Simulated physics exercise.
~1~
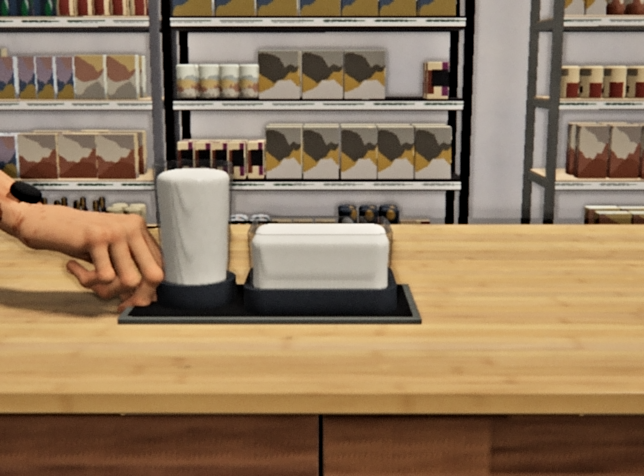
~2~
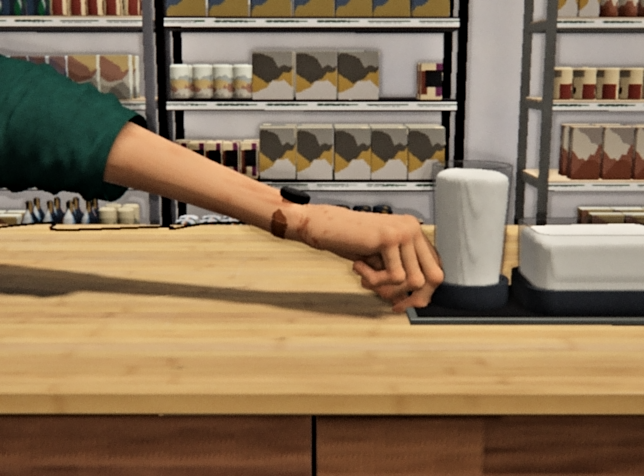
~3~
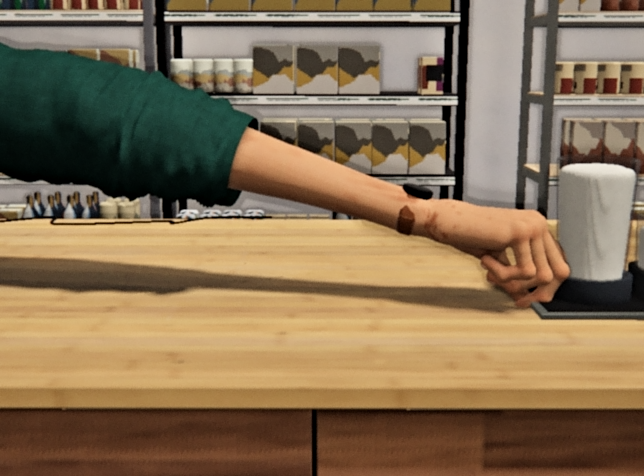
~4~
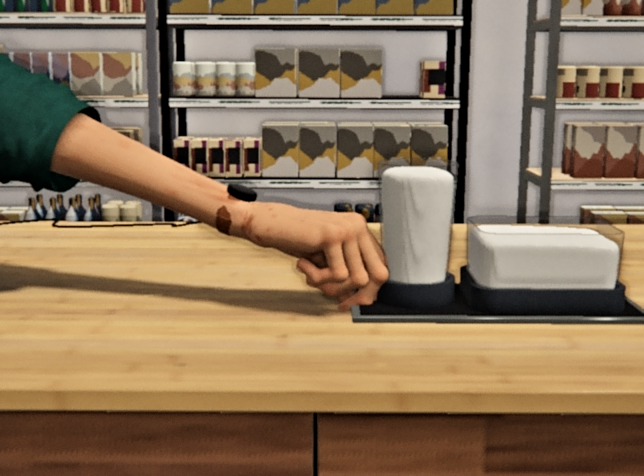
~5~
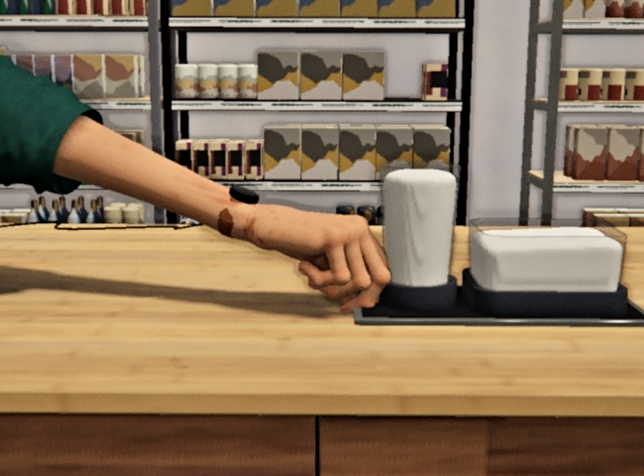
We see a hand at the left edge of a dark tray holding a slim glass and a food box, both with white contents, as it slides right along a wooden counter, then moves back left a little and rests, with both containers still upright in their holders.
